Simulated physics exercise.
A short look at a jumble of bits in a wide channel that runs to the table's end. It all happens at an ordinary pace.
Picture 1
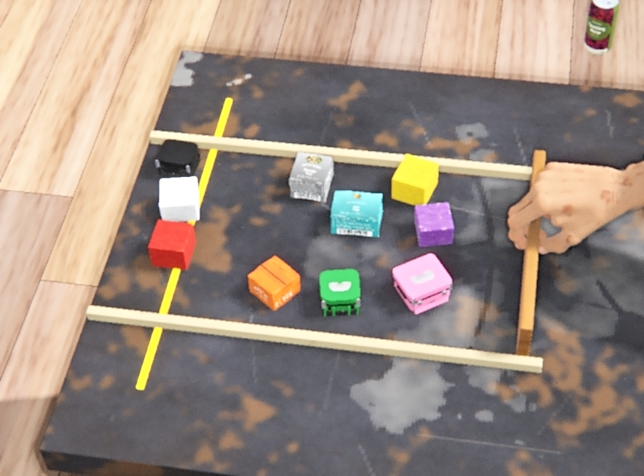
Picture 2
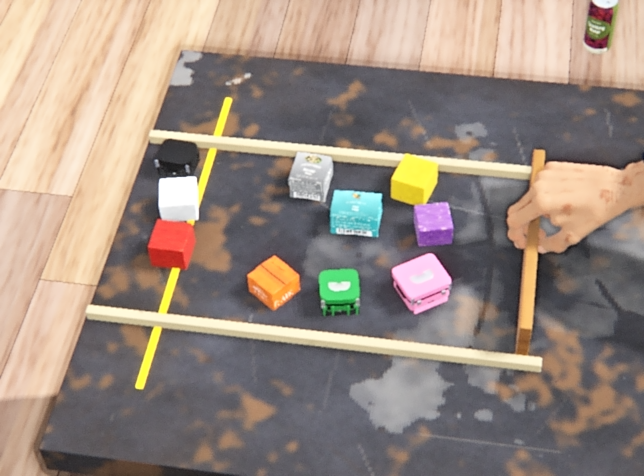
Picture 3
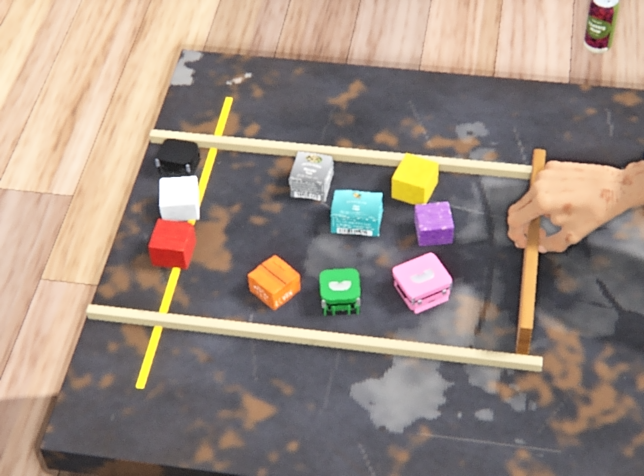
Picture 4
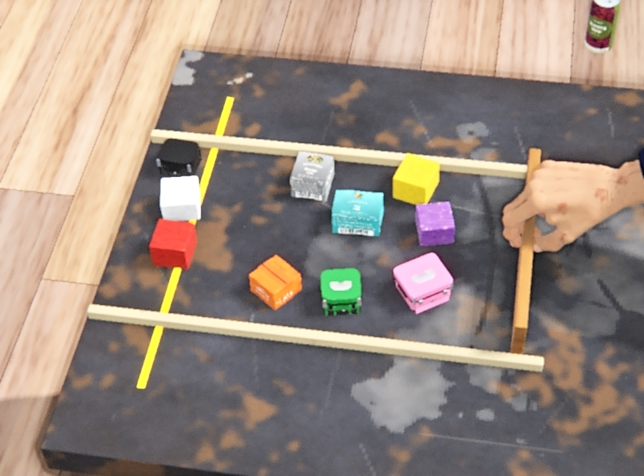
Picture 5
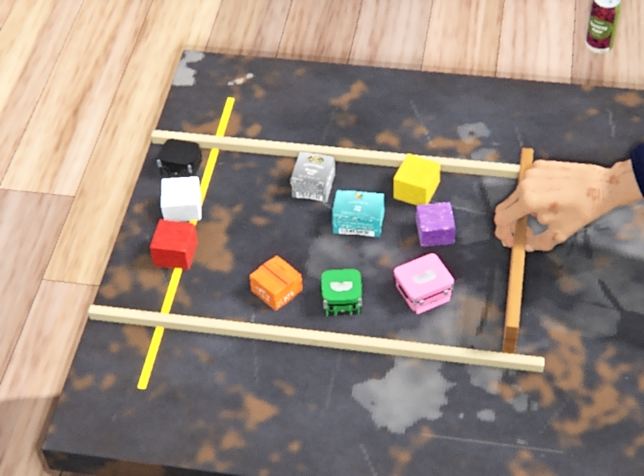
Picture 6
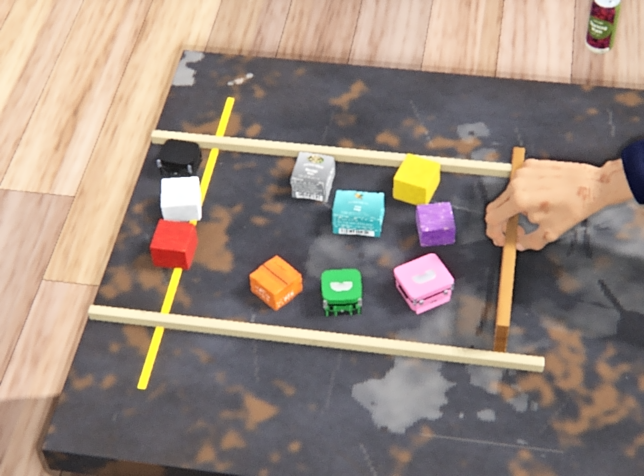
A hand slides a wooden board slightly left between two rails toward scattered colourful blocks.
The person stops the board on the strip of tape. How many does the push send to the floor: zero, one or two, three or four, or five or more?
In the end the number that fall off is one or two.
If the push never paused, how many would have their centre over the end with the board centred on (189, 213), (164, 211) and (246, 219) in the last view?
Past the end: 2, 6 and 0.
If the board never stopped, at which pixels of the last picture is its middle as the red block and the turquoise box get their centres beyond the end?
For the red block at (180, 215), for the turquoise box at (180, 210).
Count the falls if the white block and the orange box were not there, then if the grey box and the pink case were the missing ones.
It would be 1 and 1.
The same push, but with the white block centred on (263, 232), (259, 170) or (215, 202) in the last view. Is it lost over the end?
The white block is kept; goes over; goes over.
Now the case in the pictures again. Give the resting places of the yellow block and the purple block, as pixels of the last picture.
The yellow block stops around (191, 160); the purple block around (181, 196).
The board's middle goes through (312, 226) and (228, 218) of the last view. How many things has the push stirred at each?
By then 7, and 10.
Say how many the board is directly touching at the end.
In contact: 4.
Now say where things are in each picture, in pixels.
The first frame shows black case (179, 160); white block (180, 200); red block (172, 245); board (531, 250); tape (189, 230).
The second frame shows white block (179, 200); yellow block (414, 180).
The third frame shows red block (172, 244); orange box (274, 282).
The fourth frame shows black case (180, 159); board (527, 248).
The fifth frame shows white block (181, 200); purple block (435, 224).
The sixth frame shows black case (180, 160); white block (181, 200); red block (174, 244); board (510, 247); tape (191, 229).
Early on, none off yet; black case at rest near (180, 160); white block at rest near (181, 200); red block at rest near (174, 244).
A while later, none off yet; black case travelled a little near (167, 158); white block travelled about its own width near (145, 197); red block travelled a little near (164, 238).
Finally, the number that fall off is one or two; lost, white block and black case.
